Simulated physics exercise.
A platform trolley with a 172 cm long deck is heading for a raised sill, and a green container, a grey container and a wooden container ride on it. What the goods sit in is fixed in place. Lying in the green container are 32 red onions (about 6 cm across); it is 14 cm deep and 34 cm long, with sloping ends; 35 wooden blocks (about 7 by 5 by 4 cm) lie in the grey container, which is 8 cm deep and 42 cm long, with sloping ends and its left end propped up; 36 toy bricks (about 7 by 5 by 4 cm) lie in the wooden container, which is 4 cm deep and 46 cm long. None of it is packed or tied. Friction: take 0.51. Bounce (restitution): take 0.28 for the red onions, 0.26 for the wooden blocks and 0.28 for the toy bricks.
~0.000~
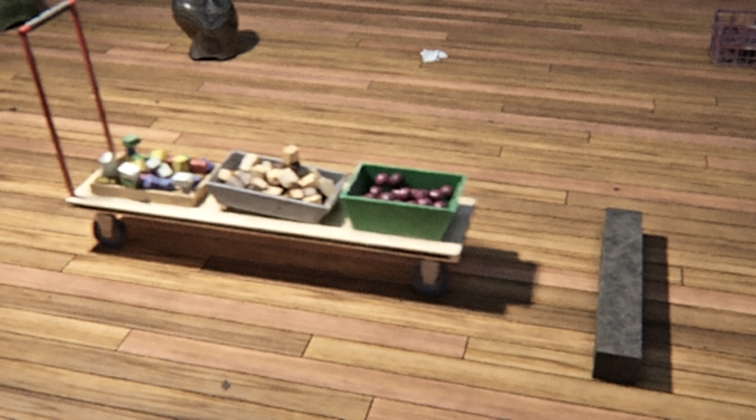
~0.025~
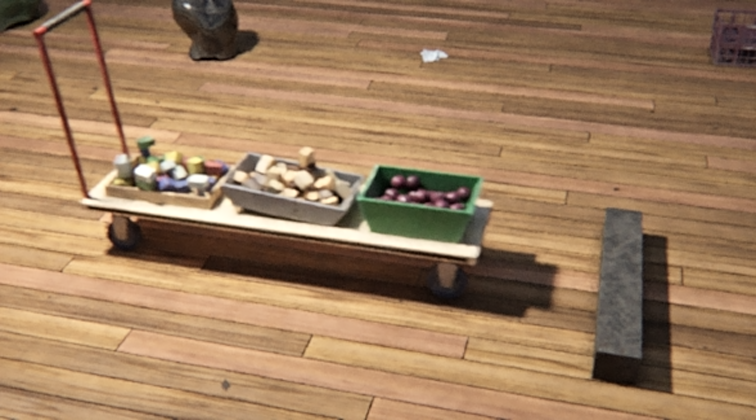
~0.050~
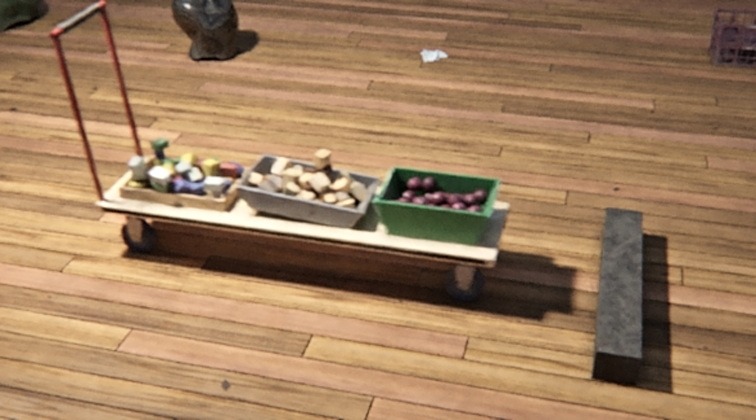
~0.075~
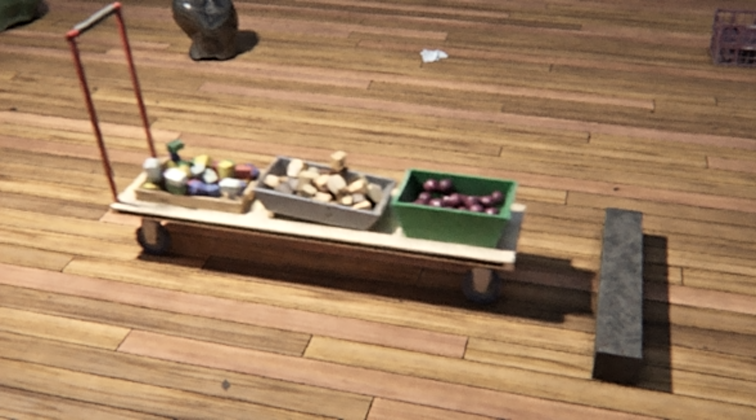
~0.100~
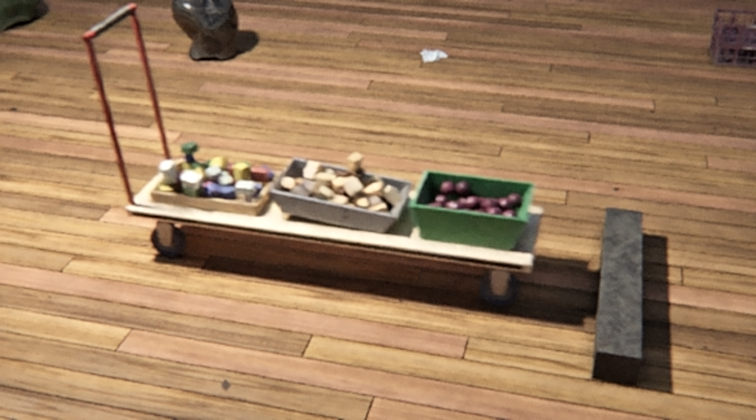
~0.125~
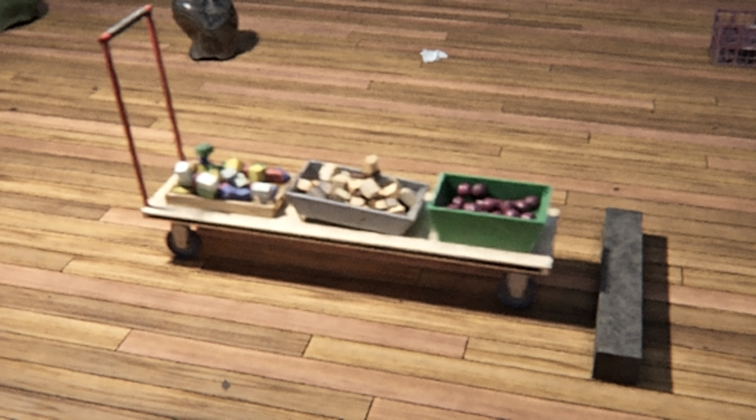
A flat trolley with a red handle, carrying a wooden tray of toy bricks, a grey container of wooden blocks and a green one of red onions, rolled steadily right across the floorboards toward a dark sill.
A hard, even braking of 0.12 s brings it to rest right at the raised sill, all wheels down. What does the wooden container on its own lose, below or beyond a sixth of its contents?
The dropped share sits above one sixth.
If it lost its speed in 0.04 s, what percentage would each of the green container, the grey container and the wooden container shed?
Green container 0 %, grey container 30 %, wooden container 40 %.
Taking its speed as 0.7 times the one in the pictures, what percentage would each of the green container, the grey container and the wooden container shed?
Green container 0, grey container 10, wooden container 20 per cent.
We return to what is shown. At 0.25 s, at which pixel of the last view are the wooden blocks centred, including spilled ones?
The middle is around (435, 204).
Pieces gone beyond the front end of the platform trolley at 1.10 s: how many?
Roughly 1 pieces.
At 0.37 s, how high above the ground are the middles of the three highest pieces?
On average they sit about 46 cm high.
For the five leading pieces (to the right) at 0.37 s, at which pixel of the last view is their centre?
Close to (593, 223).
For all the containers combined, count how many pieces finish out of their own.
Estimate: About 20.
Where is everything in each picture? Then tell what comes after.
In the first frame (places track the rim corner closest to us here), wooden container (190, 196); grey container (327, 208); 60 cm to go; all still inside.
In the second frame, wooden container (205, 198); grey container (344, 210); 53 cm to go.
In the third frame, wooden container (221, 200); grey container (361, 212); 46 cm to go.
In the fourth frame, wooden container (237, 202); grey container (378, 214); 39 cm to go.
In the fifth frame, wooden container (253, 204); grey container (395, 217); 31 cm to go.
In the sixth frame, wooden container (269, 206); grey container (413, 219); 24 cm to go; all still inside.
After 0.15 s, it begins to slow.
After 0.25 s, the green container has all 32, the grey container has all 35 and the wooden container is down by 2 of 36.
After 0.37 s, the green container has all 32, the grey container is down by 3 of 35 and the wooden container is down by 9 of 36.
After 0.60 s, the green container has all 32, the grey container is down by 7 of 35 and the wooden container is down by 13 of 36.
Outcome (at 1.10 s), the green container has all 32, the grey container is down by 7 of 35 and the wooden container is down by 14 of 36. Asked share, 14 of 36, 39 per cent.
